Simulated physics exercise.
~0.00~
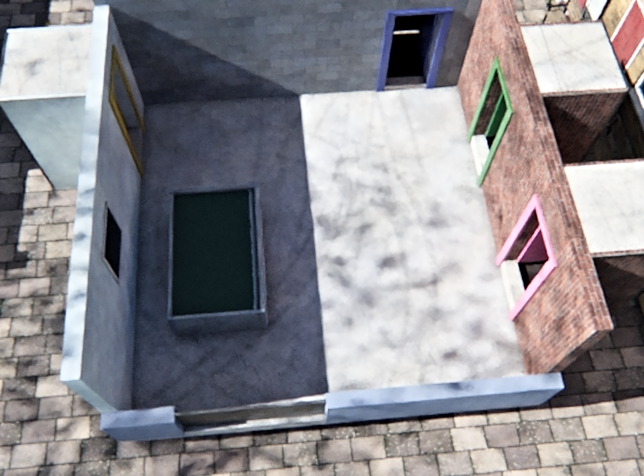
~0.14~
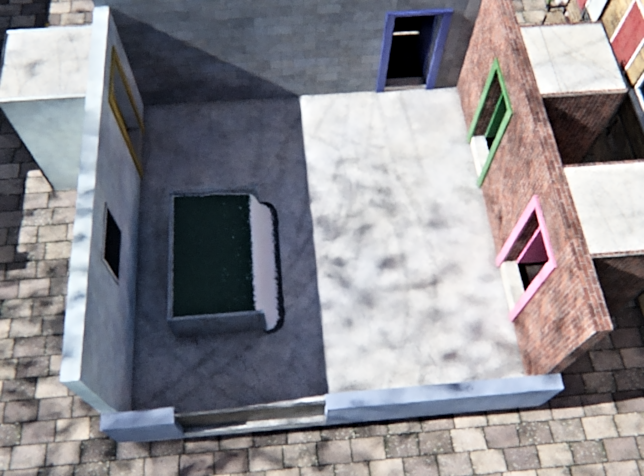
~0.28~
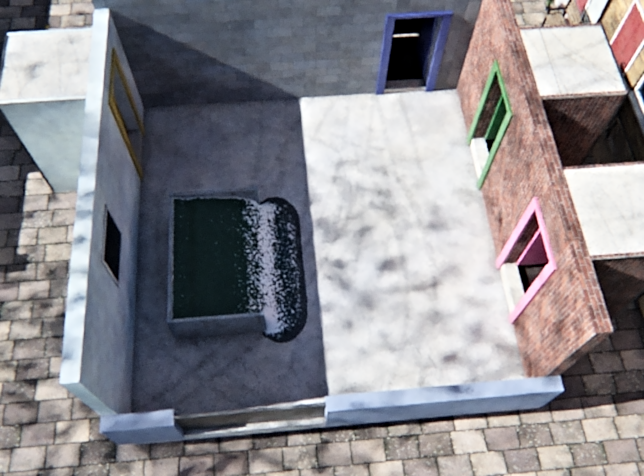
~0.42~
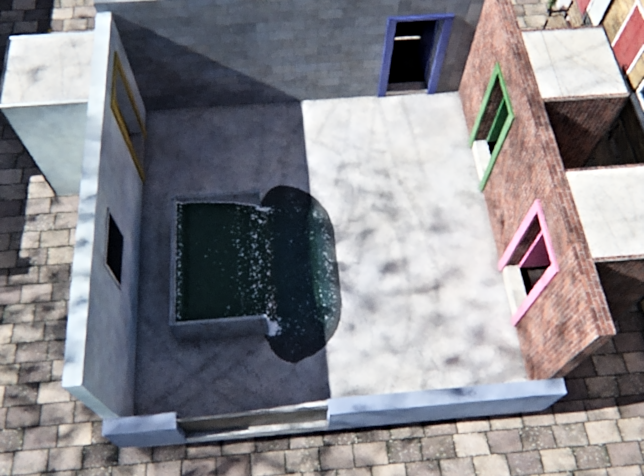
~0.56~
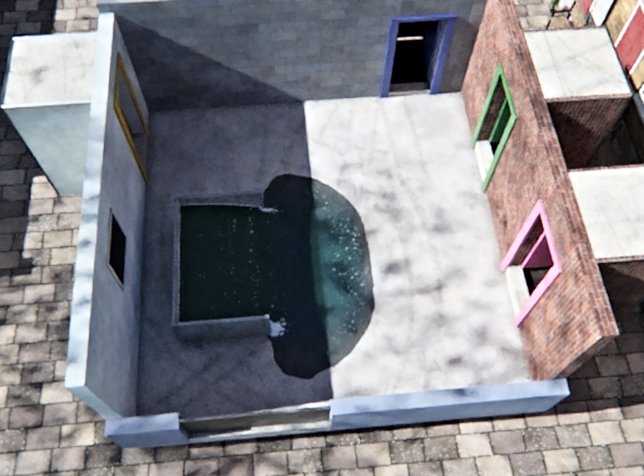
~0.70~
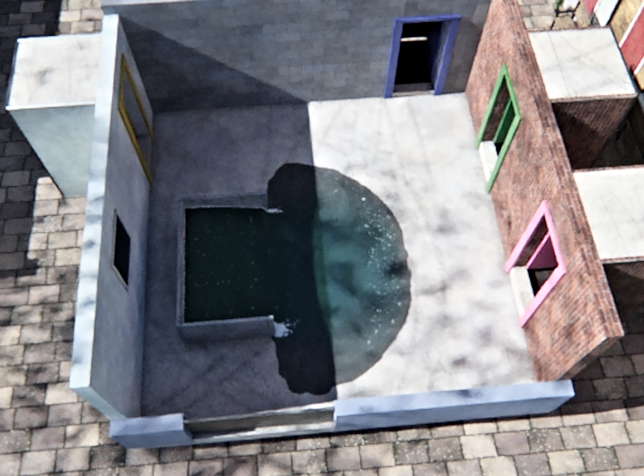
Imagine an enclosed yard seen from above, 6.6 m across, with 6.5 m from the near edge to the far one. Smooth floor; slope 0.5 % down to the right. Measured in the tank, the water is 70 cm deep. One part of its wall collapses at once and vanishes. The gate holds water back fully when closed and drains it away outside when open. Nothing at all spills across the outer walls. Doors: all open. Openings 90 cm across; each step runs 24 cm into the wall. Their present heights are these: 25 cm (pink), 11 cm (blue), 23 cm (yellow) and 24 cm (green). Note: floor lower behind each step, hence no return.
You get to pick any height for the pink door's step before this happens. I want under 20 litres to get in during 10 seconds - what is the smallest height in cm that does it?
You would need about 24 cm.
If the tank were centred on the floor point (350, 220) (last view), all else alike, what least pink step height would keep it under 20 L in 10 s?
Minimum: Approx. 18 cm.
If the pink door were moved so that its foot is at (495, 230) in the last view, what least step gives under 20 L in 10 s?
Minimum: About 26 cm.
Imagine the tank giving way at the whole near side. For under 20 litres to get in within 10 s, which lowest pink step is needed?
You'd want it roughly 12.5 centimetres tall.
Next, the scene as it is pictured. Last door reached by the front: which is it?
I'd say the yellow door.
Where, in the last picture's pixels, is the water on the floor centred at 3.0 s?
Centre estimate: (407, 254) px, approximately.
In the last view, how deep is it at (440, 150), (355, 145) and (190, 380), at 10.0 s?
Roughly 7, then 7, then 6 cm.
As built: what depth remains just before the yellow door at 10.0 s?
Some 12.5 cm.
After 1.4 s water covers 50 % of the floor, deepest (28 cm) near (500, 259); 24 cm at the pink door, 0 litres in over its 25 cm step.
After 3.0 s water covers 60 % of the floor, deepest (34 cm) near (462, 99); 21 cm at the pink door, 13 litres in over its 25 cm step.
After 10.0 s water covers 100 % of the floor, deepest (14 cm) near (152, 148); 6 cm at the pink door, 14 litres in over its 25 cm step.
At the pink door as built, the water arrived by 1.3 s and peaked near 31 cm at 1.8 s.
With a step of 21.5 cm, 33 litres would have come in within the 10 s; with 29 cm, 3 litres. So under 20 litres takes about 24 cm.
